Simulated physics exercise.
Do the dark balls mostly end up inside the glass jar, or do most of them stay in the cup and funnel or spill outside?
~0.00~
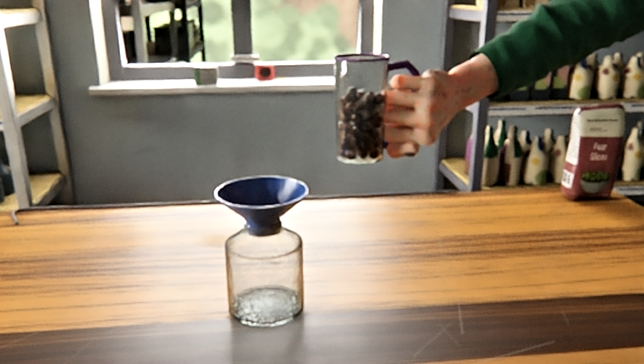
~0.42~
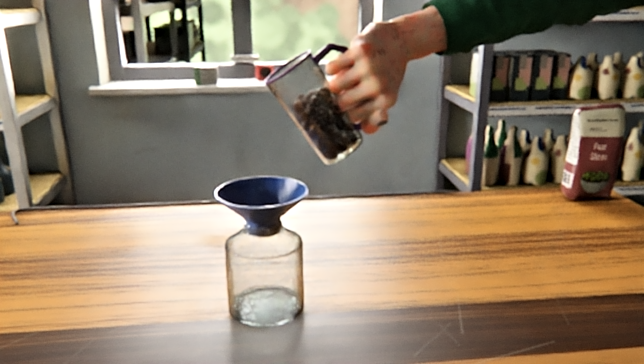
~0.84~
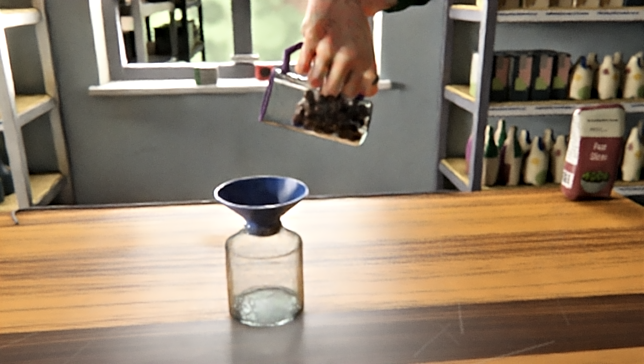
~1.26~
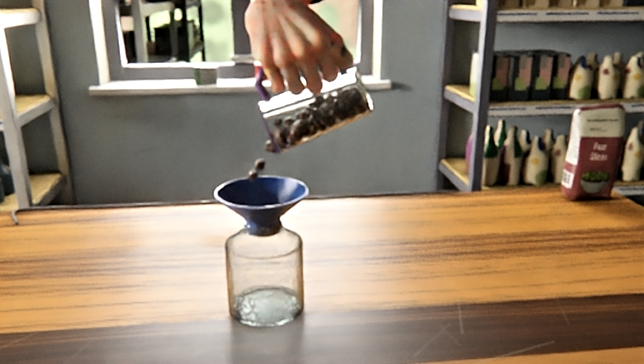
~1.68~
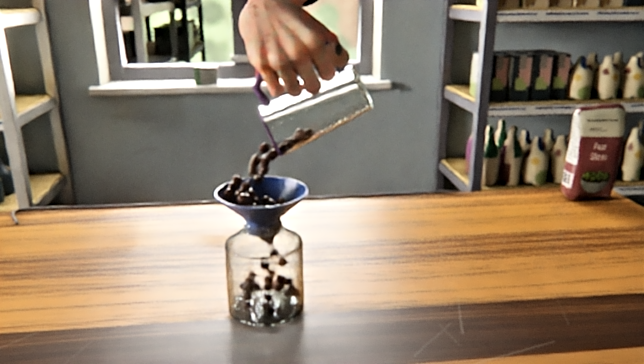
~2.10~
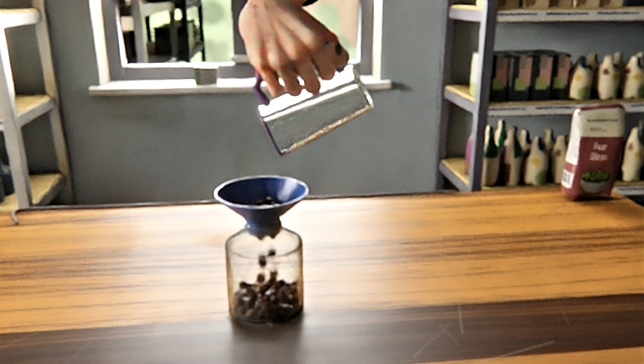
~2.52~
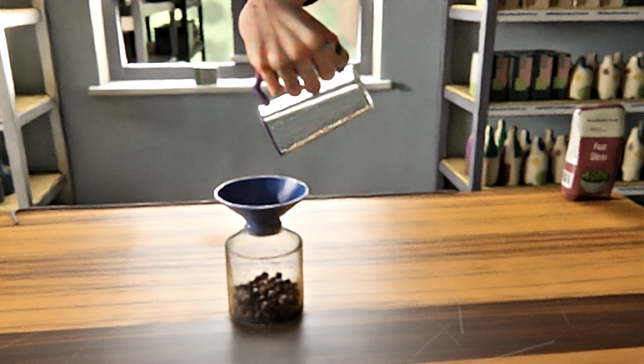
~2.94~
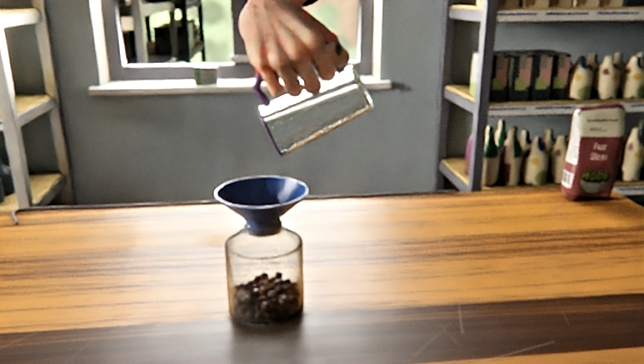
Most of the balls end up inside the jar, heaped at the bottom, with the tipped cup looking empty and no spill to be seen on the table.
